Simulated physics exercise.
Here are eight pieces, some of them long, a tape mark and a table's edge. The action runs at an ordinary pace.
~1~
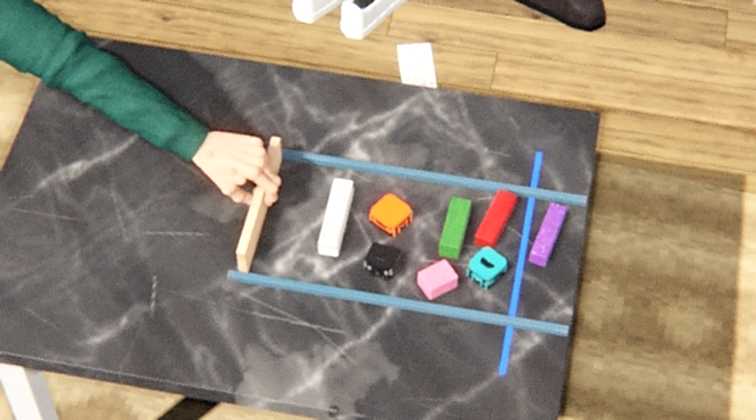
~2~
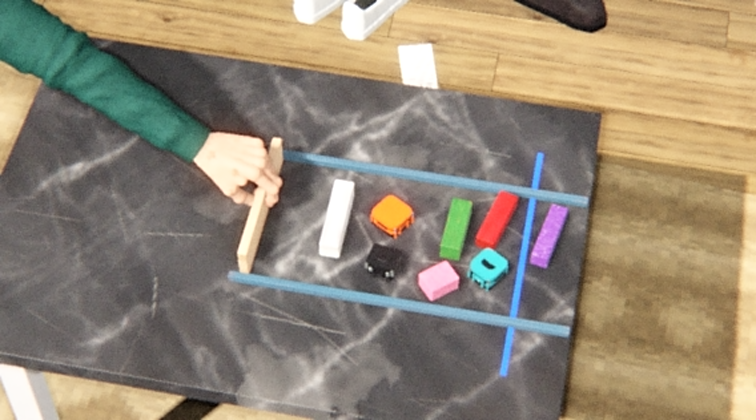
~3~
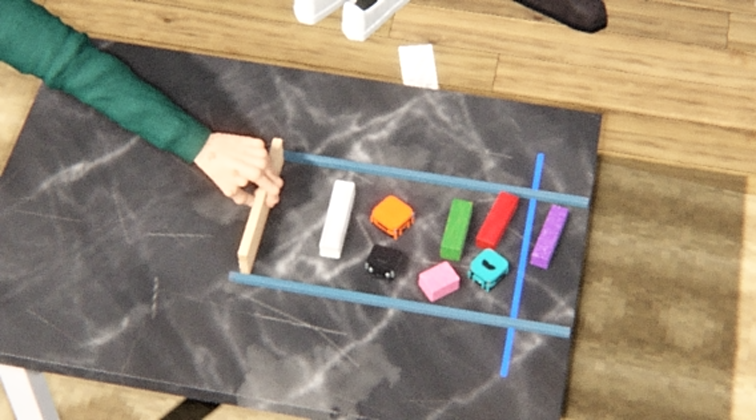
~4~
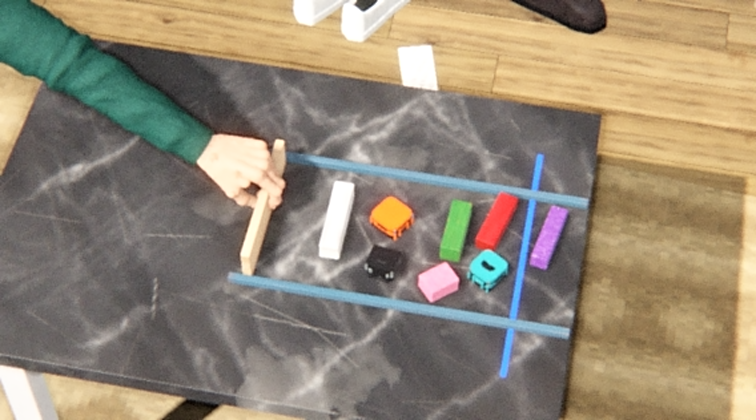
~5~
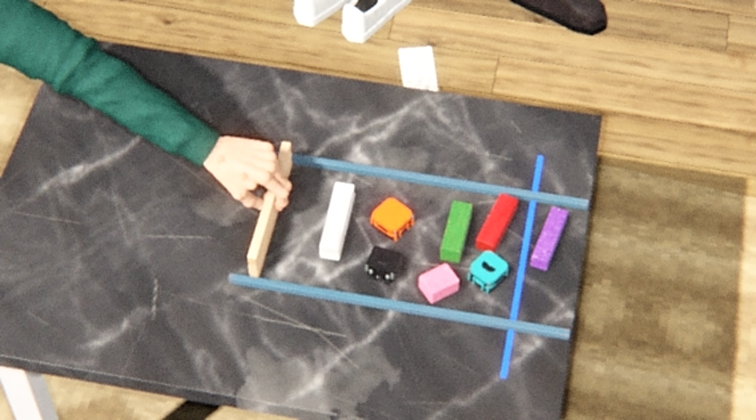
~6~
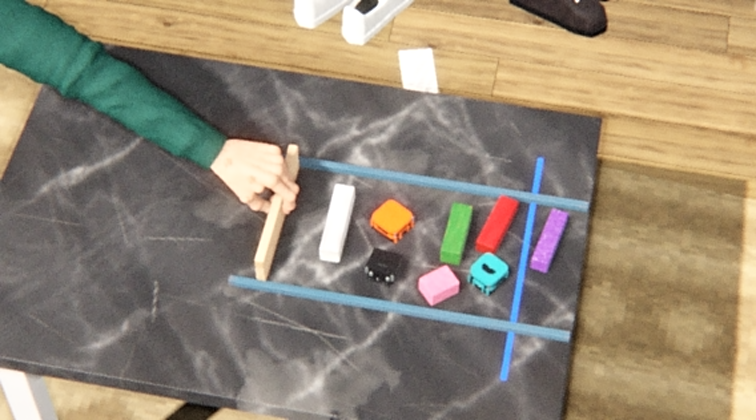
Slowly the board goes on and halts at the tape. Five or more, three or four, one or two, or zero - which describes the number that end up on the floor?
Looks like three or four of them go over the edge, I'd say.
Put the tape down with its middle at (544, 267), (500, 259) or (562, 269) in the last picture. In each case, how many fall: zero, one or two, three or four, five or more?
Going tape by tape, I get three to four, then just one or two, then 5 or more.
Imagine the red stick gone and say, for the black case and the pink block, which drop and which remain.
The black case stays put; the pink block stays put.
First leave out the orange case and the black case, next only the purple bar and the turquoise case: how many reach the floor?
I'd say 1 the first time and 2 the second time.
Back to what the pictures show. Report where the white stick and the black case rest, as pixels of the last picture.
White stick at about (534, 254), black case at about (528, 308).
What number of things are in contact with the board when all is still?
Contact count: 2.
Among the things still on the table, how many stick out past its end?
So the number is 1.
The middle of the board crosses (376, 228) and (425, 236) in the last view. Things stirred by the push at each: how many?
3 by the first point, 7 by the second.
Soon after, none off yet; purple bar at rest near (550, 240); turquoise case at rest near (488, 274); red stick at rest near (497, 226).
Then, none off yet; purple bar at rest near (550, 240); turquoise case moved about its own width near (505, 280); red stick moved a little near (526, 229).
By the end, the number that fall off is three or four; fallen, green bar, red stick and purple bar.
